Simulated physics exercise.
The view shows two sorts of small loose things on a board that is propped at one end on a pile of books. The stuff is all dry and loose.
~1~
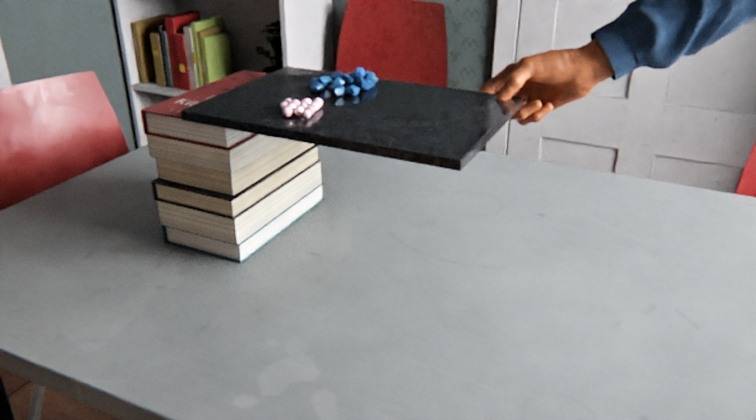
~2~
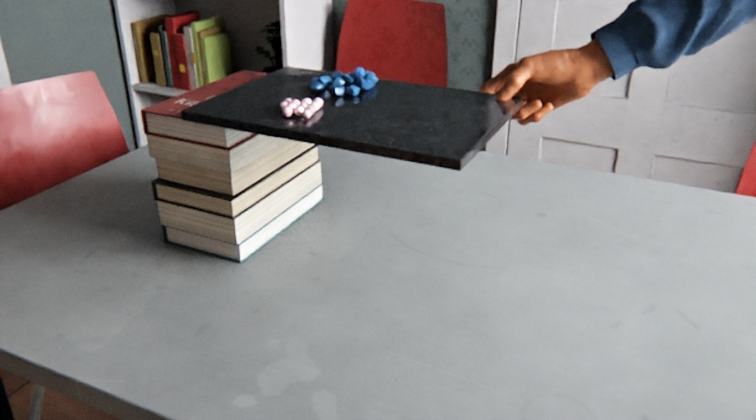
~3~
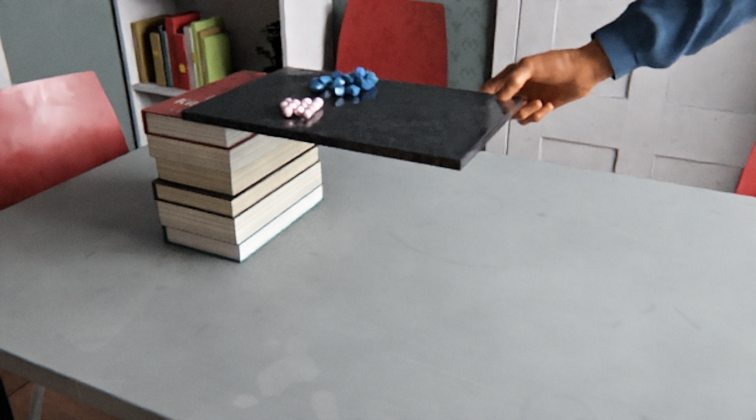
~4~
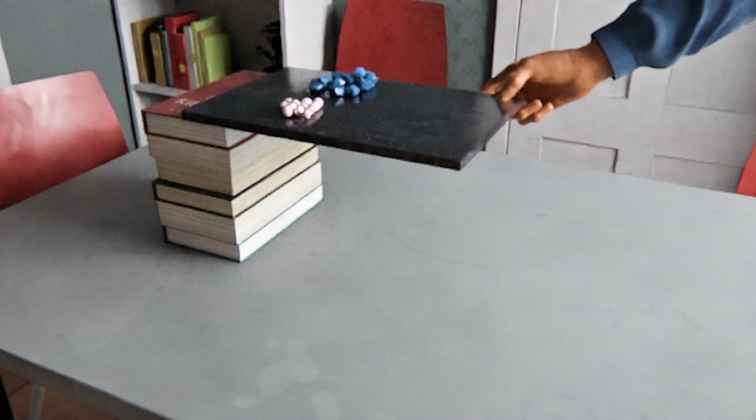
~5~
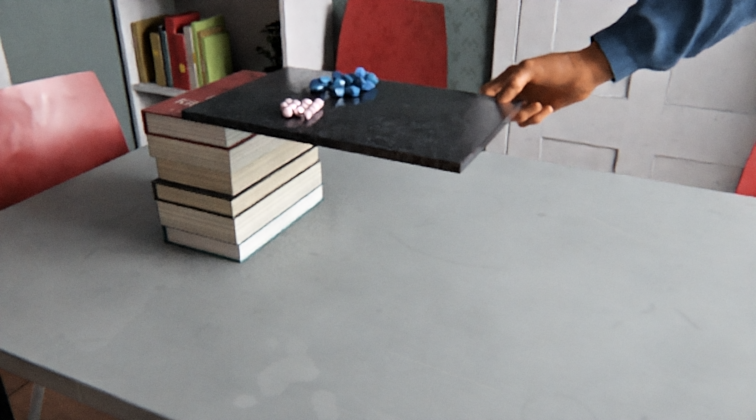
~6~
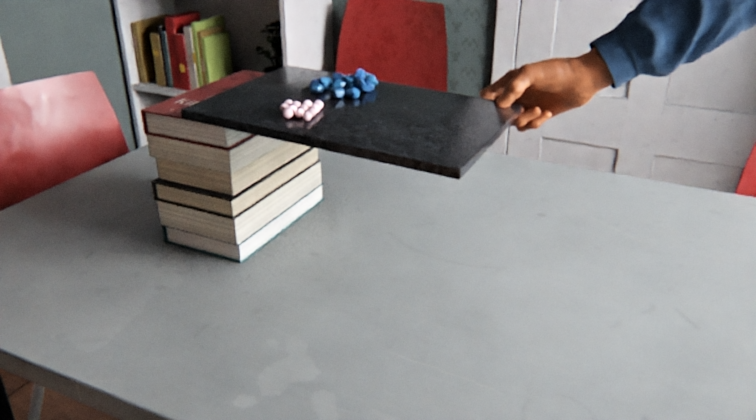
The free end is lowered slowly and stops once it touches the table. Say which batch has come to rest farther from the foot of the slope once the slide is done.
The batch farther from the foot is the front one.
Then, 0.46 s later than the last frame, board sloping at 13°; near batch every one still on the board; far batch every one still on the board.
Then, 1.05 s later than the last frame, board sloping at 27°; near batch mostly up to a board's length out; far batch every one still on the board.
Then, 1.68 s later than the last frame, board sloping at 40°; near batch mostly more than two board lengths out; far batch mostly at the foot of the board.
When it is over, board resting at 41°; near batch mostly more than two board lengths out, roughly two thirds gone off the table; far batch mostly at the foot of the board; the near batch has gone farther.
